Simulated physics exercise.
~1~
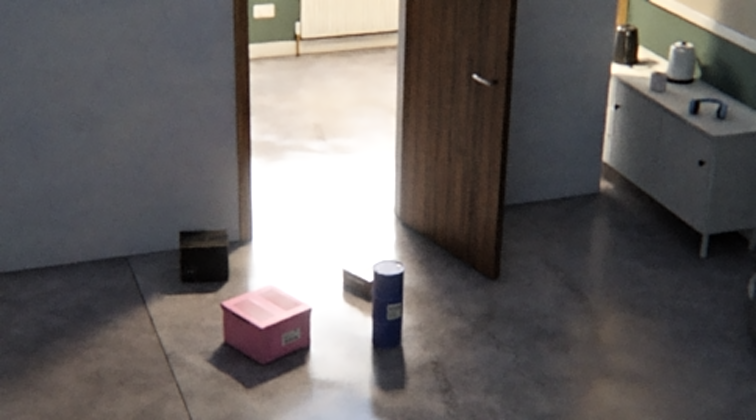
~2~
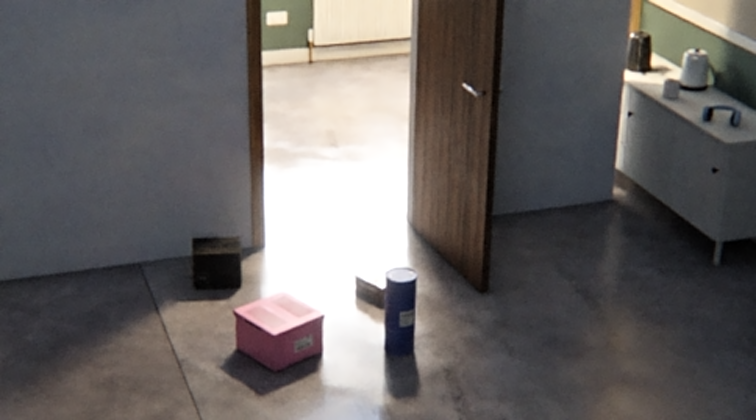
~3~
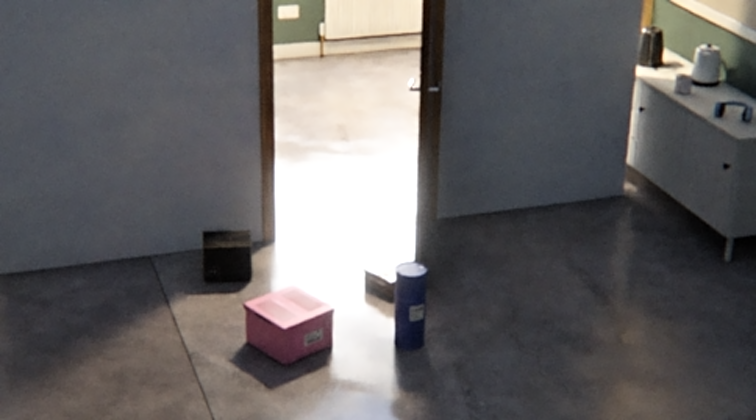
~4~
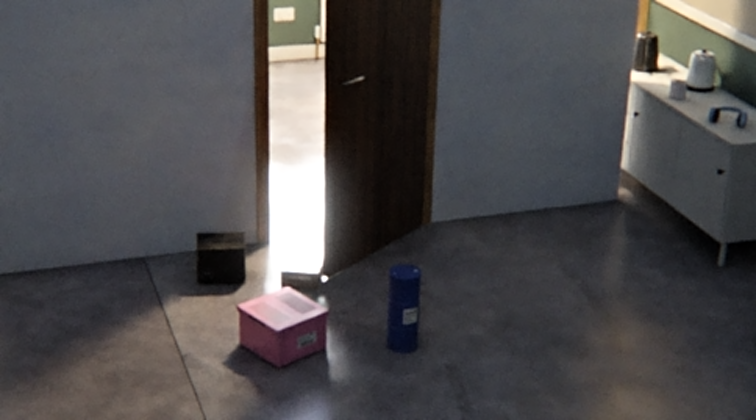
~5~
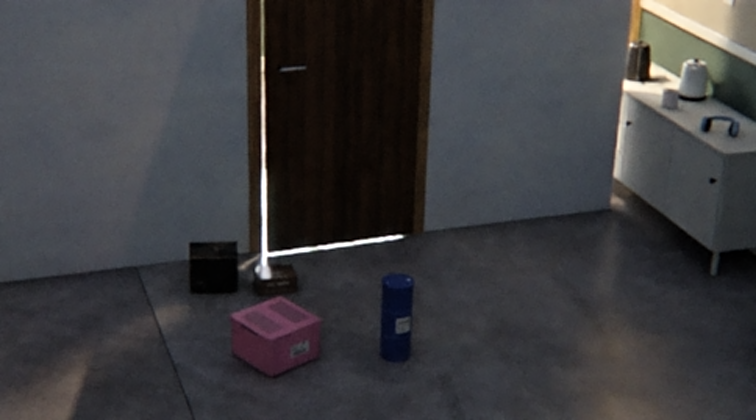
A dark wooden door swung from wide open toward its frame, pushing a small brown box leftward across the floor, and ended up closed or nearly so, with the box beside the black parcel while the pink tote and blue canister stayed put.
